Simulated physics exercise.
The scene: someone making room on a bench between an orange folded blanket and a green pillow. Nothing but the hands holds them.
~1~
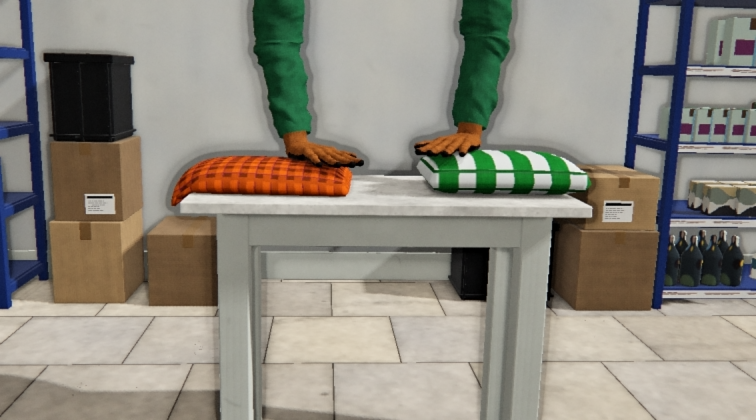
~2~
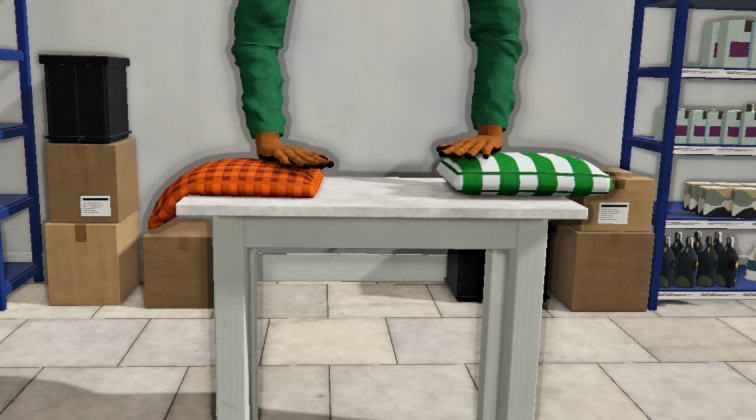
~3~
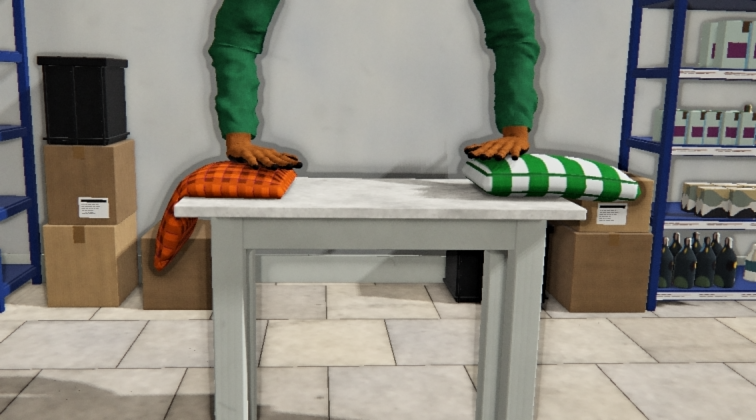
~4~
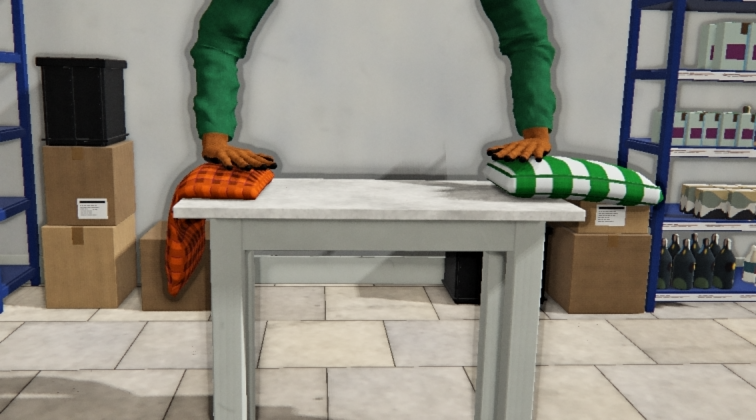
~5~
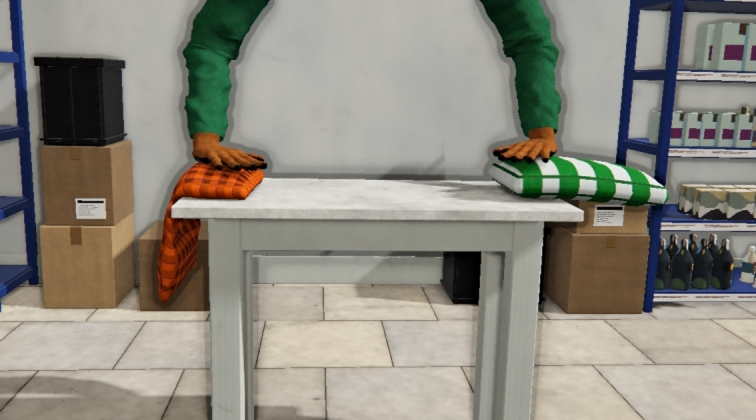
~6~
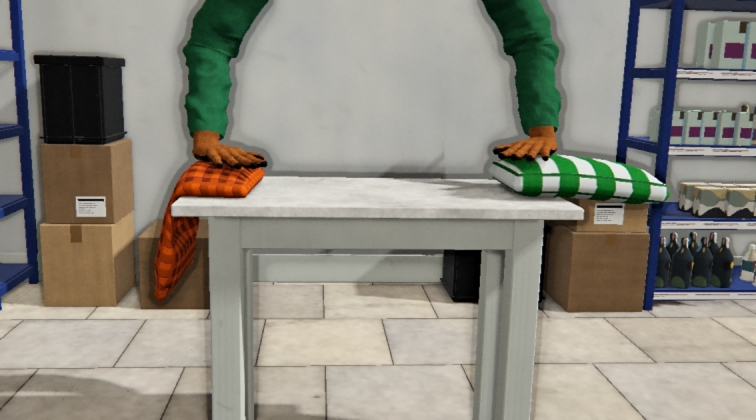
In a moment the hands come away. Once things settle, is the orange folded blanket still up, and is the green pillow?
Once things settle, the orange folded blanket has come down, the green pillow has come down.
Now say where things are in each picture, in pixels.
In the first picture, folded blanket tip (180, 190); pillow tip (577, 179).
In the second picture, folded blanket tip (160, 217); pillow tip (598, 182).
In the third picture, folded blanket tip (165, 257); pillow tip (625, 188).
In the fourth picture, folded blanket tip (180, 282); pillow tip (646, 193).
In the fifth picture, folded blanket tip (170, 288); pillow tip (652, 193).
In the sixth picture, folded blanket tip (167, 287), well over half past the edge; pillow tip (653, 190), well over half past the edge.
Then, 0.24 s on from there, folded blanket falling near (194, 223); pillow tipping outwards near (580, 198).
Then, 0.48 s on from there, folded blanket falling near (180, 284); pillow falling near (585, 316).
Then, 0.72 s on from there, folded blanket on the floor; pillow on the floor.
In the end, folded blanket on the floor; pillow on the floor. The orange folded blanket goes down and the green pillow slumps off the end.
